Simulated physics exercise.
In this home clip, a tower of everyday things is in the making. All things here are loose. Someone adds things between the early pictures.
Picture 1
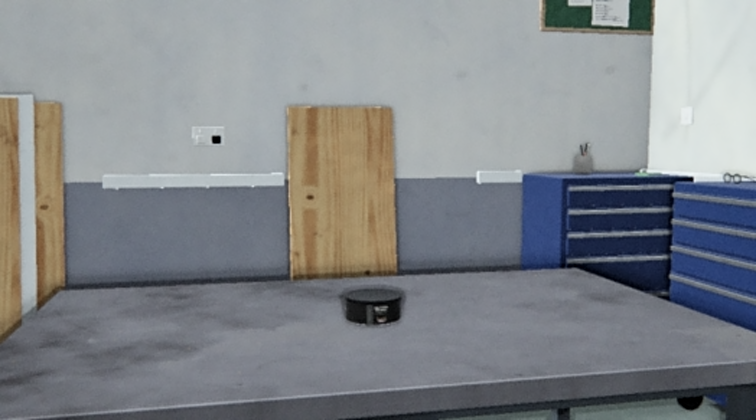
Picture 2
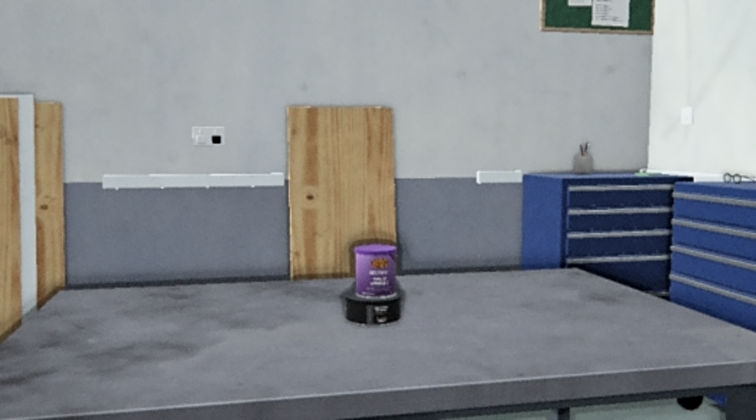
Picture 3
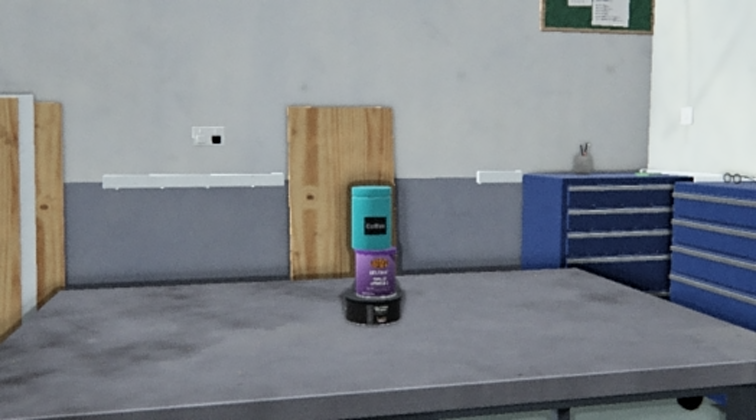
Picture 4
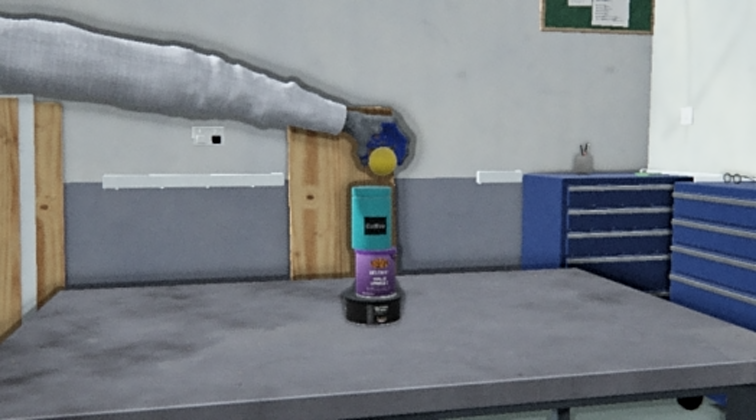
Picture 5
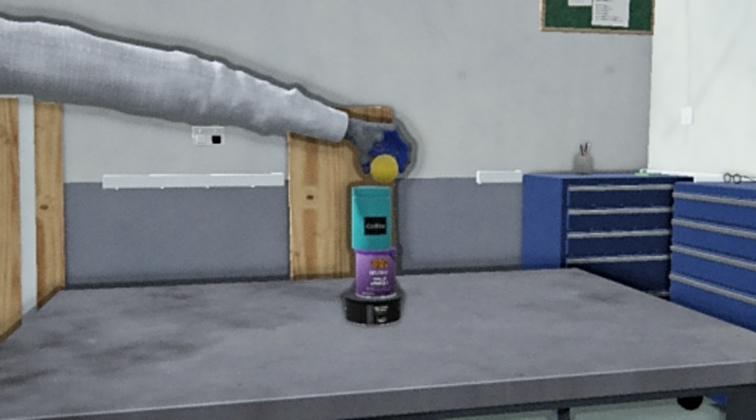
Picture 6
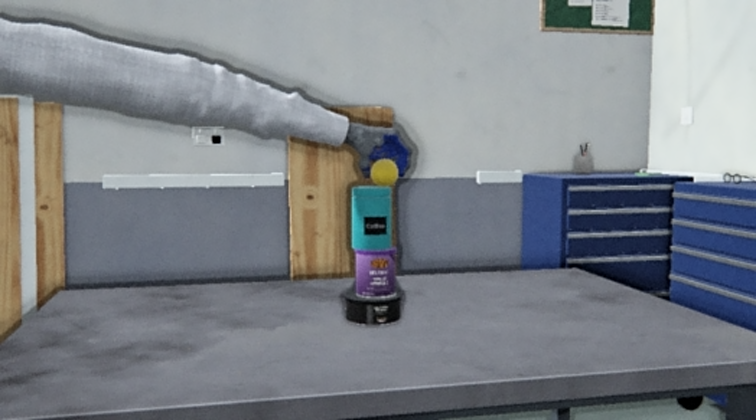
A purple tin appeared on top of a black tub on the table, then a turquoise jar on the tin, and a gloved hand reached in from the left and lowered a yellow lemon slightly onto the jar.
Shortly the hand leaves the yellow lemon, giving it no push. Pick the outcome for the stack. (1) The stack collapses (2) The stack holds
2, the stack holds.
Then, 0.20 s after the last picture, nothing has stirred.
Then, 0.60 s after the last picture, yellow lemon resting near (385, 174).
At rest, all 4 in place. Seen from the same camera at the end, yellow lemon near (385, 174). The pile keeps its balance.
